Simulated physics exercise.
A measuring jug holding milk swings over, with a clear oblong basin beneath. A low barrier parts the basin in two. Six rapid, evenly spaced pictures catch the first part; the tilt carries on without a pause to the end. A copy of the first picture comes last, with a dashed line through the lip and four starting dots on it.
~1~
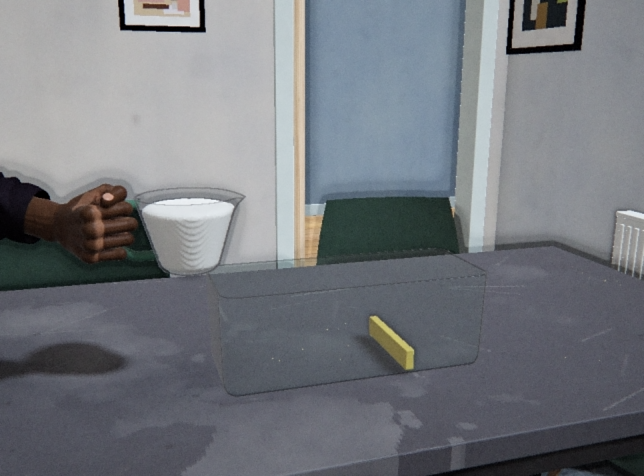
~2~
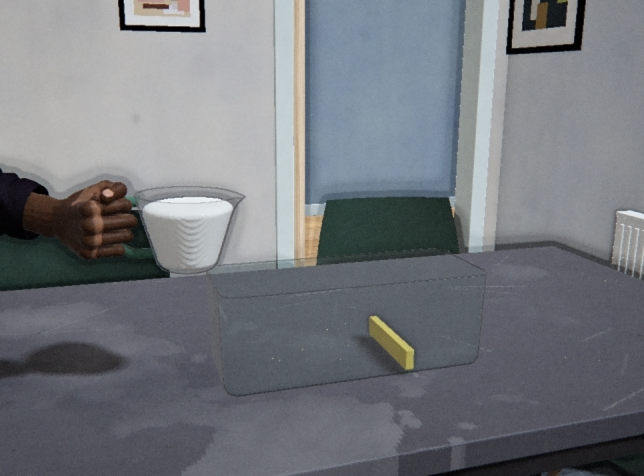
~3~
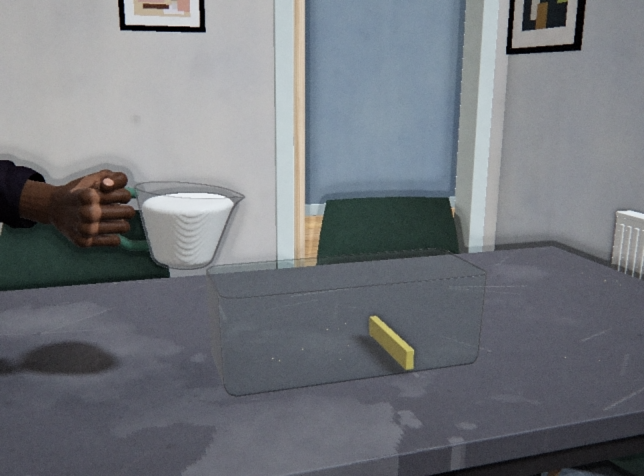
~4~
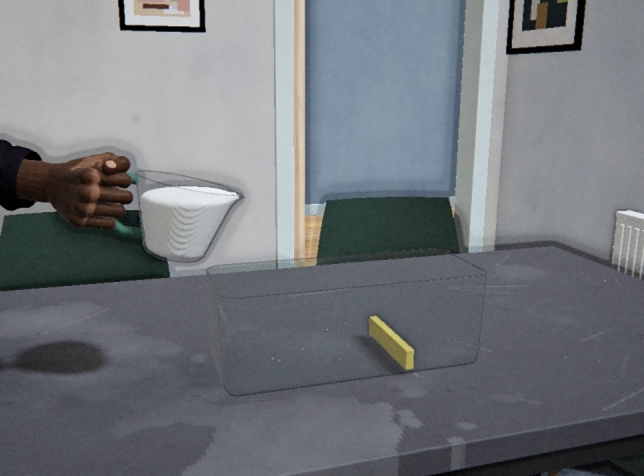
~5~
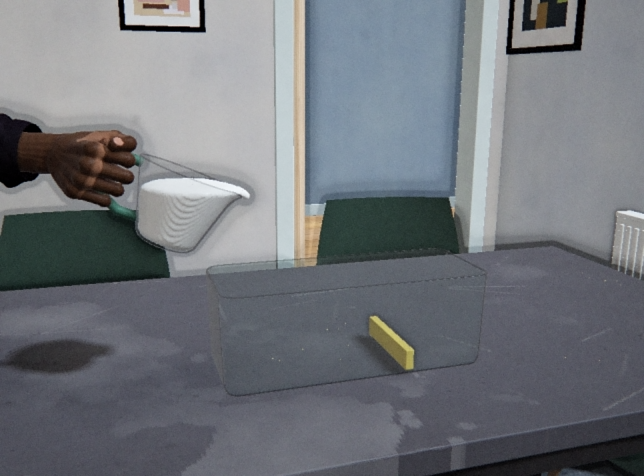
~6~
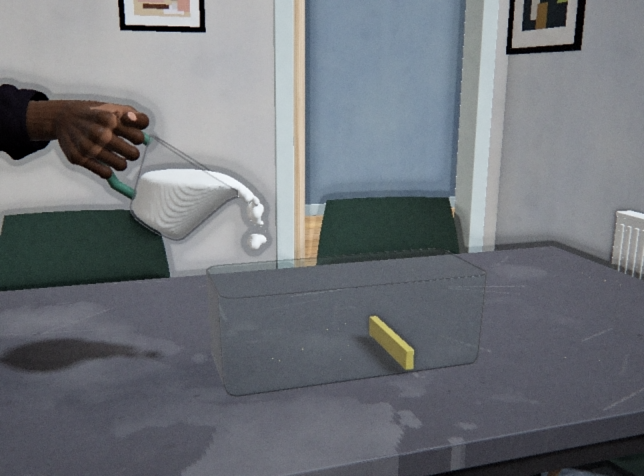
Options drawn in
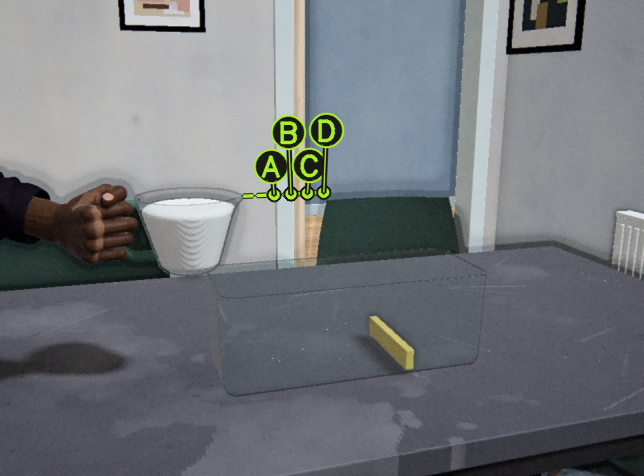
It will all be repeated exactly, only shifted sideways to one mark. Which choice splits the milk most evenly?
I would pick spot D.
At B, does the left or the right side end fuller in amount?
The left one.
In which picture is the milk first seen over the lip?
In picture 5.
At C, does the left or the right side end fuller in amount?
The left one.
In lime, A at (274, 194); B at (290, 193); C at (307, 193); D at (323, 192).
With A, about 81 % ends left of the wall and 17 % right of it.
With B, about 82 % ends left of the wall and 15 % right of it; 3 % is lost outside.
With C, about 86 % ends left of the wall and 12 % right of it.
With D, about 52 % ends left of the wall and 47 % right of it.
